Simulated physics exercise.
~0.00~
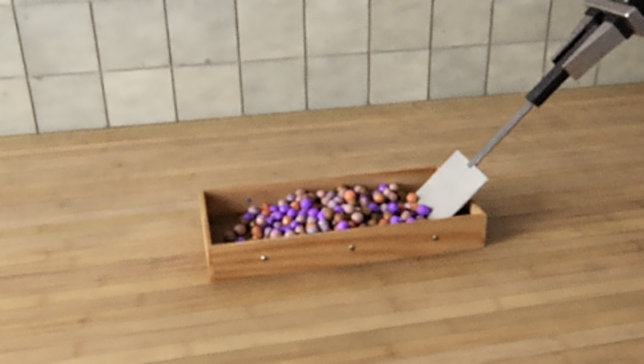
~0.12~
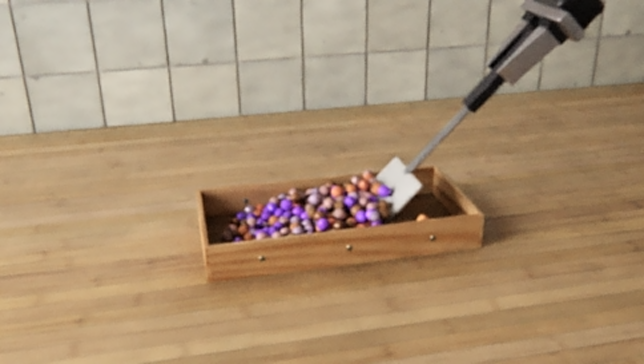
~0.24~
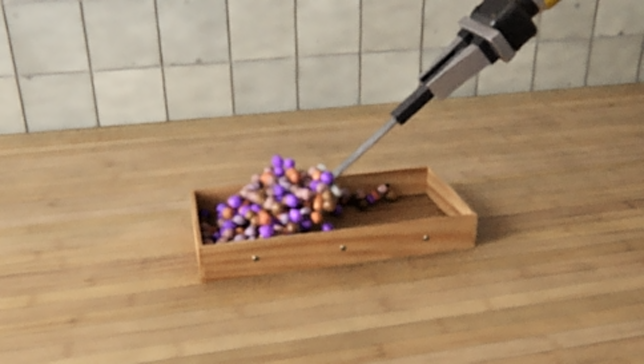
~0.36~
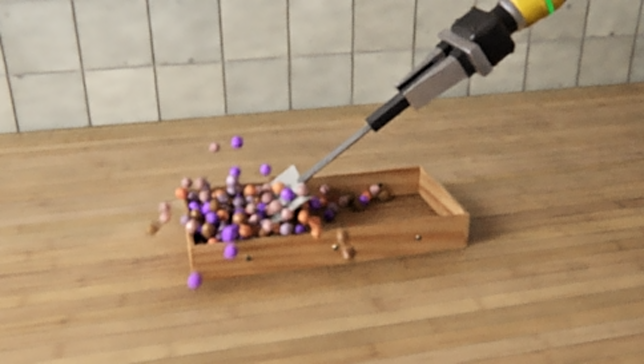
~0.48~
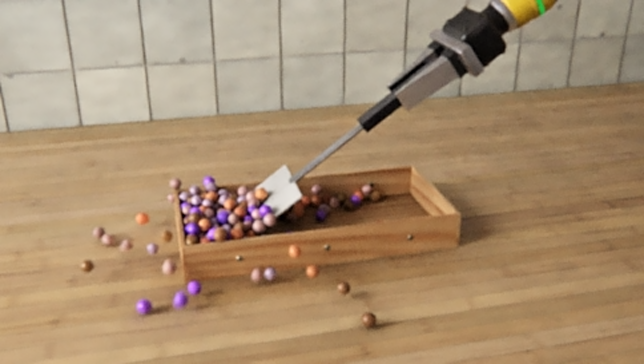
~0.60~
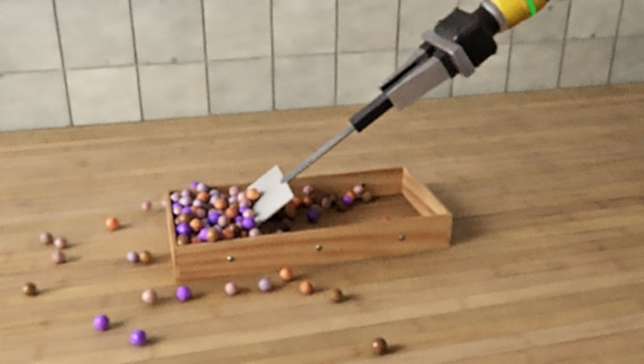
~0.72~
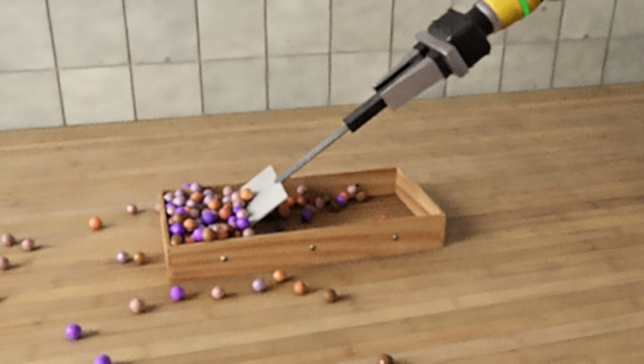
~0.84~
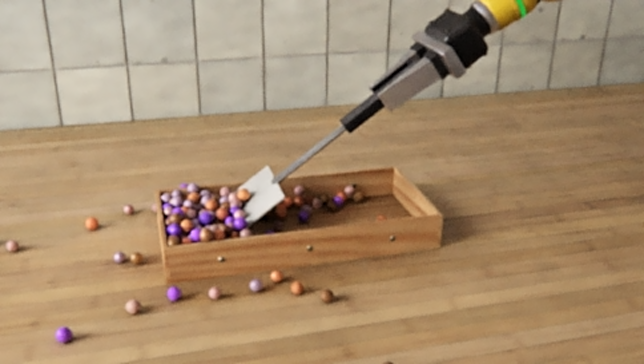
In this clip, a robot-held paddle sweeps leftward through a wooden tray of purple, orange and brown balls, heaping them against the left end until some spill over the sides and roll across the table, then stops with most still piled in the tray.
